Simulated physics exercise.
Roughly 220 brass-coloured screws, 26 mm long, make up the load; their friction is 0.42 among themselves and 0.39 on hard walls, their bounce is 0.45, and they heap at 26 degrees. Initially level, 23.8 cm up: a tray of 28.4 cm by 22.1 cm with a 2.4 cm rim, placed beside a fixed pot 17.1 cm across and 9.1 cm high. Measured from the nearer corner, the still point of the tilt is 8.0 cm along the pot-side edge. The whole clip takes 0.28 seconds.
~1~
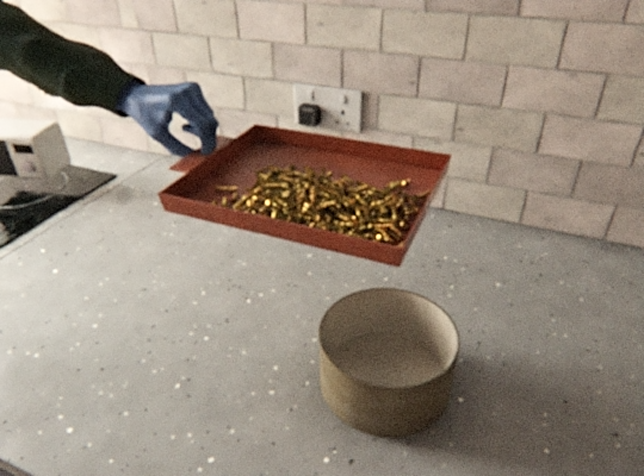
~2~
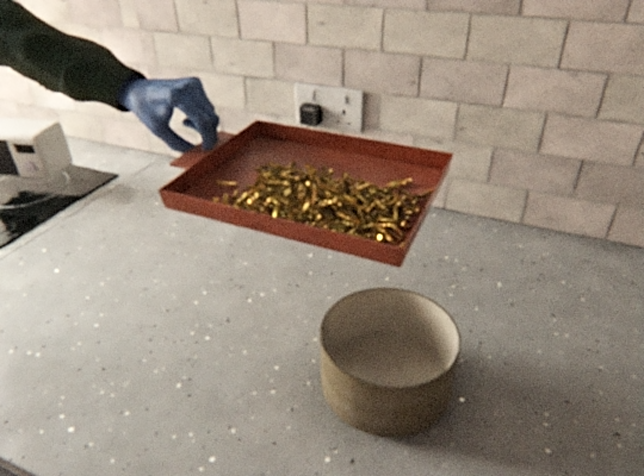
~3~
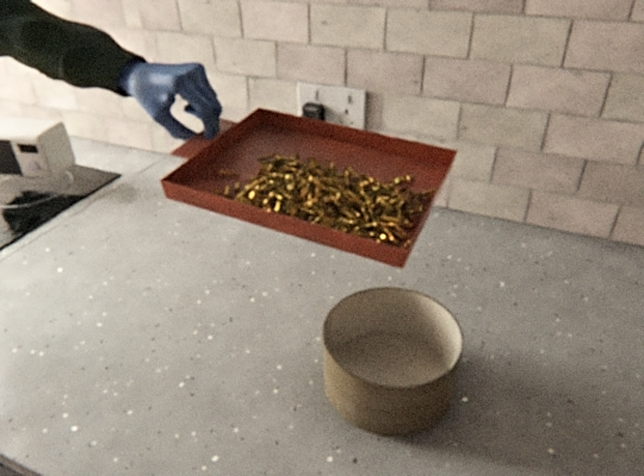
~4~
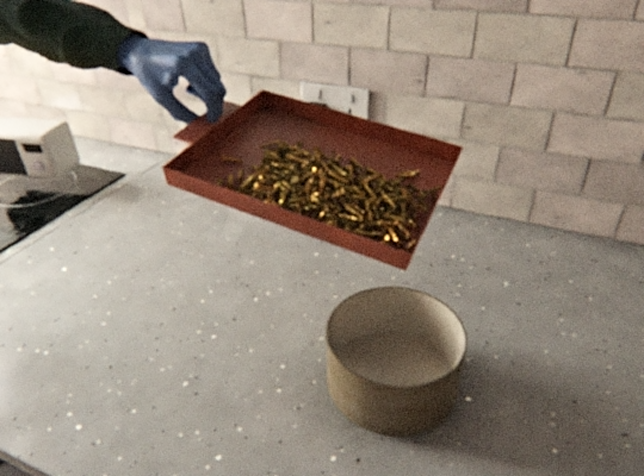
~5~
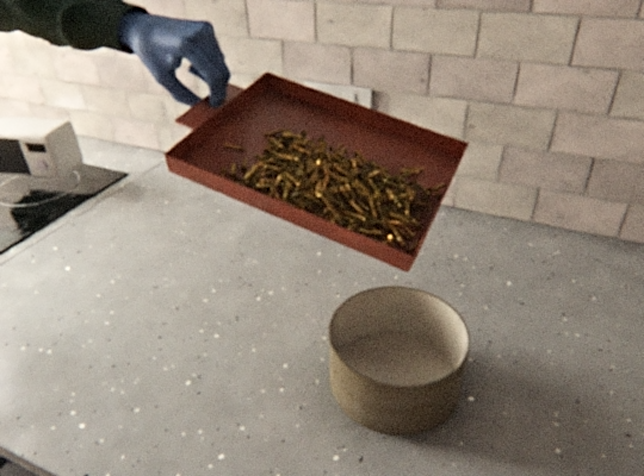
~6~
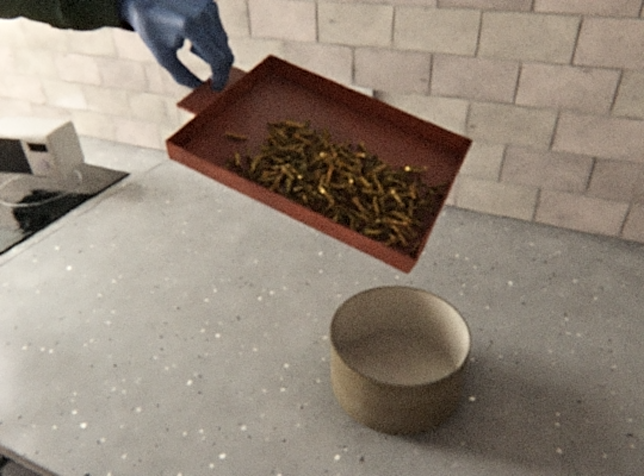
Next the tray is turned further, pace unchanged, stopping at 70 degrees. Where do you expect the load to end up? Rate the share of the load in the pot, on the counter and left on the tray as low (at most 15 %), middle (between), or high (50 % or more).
Pot - middle, counter - middle, left on the tray - middle.
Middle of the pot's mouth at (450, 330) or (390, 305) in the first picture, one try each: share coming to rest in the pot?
Close to 25 in a hundred, then close to 5 in a hundred.
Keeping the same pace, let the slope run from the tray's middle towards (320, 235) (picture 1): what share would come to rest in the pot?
35 %.
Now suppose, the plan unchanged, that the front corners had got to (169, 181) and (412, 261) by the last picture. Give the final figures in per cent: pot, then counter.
Final per cent - pot 45, counter 20.
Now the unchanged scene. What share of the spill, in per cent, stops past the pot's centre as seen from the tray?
Around 100 per cent, give or take.
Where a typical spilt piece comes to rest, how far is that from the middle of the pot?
About 16 cm from the centre.
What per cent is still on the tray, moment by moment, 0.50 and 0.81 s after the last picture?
The figures go 100 and then 55.
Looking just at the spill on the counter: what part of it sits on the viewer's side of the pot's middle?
90 %.
Then, 0.30 s after the last picture, tilt 44 degrees; the tray holds 100 %, the pot 0 %.
Then, 0.50 s after the last picture, tilt 61 degrees; the tray holds 100 %, the pot 0 %.
Then, 0.81 s after the last picture, tilt 70 degrees; the tray holds 55 %, the pot 10 %.
In the end, pot 25 %, counter 40 %, tray 35 %.
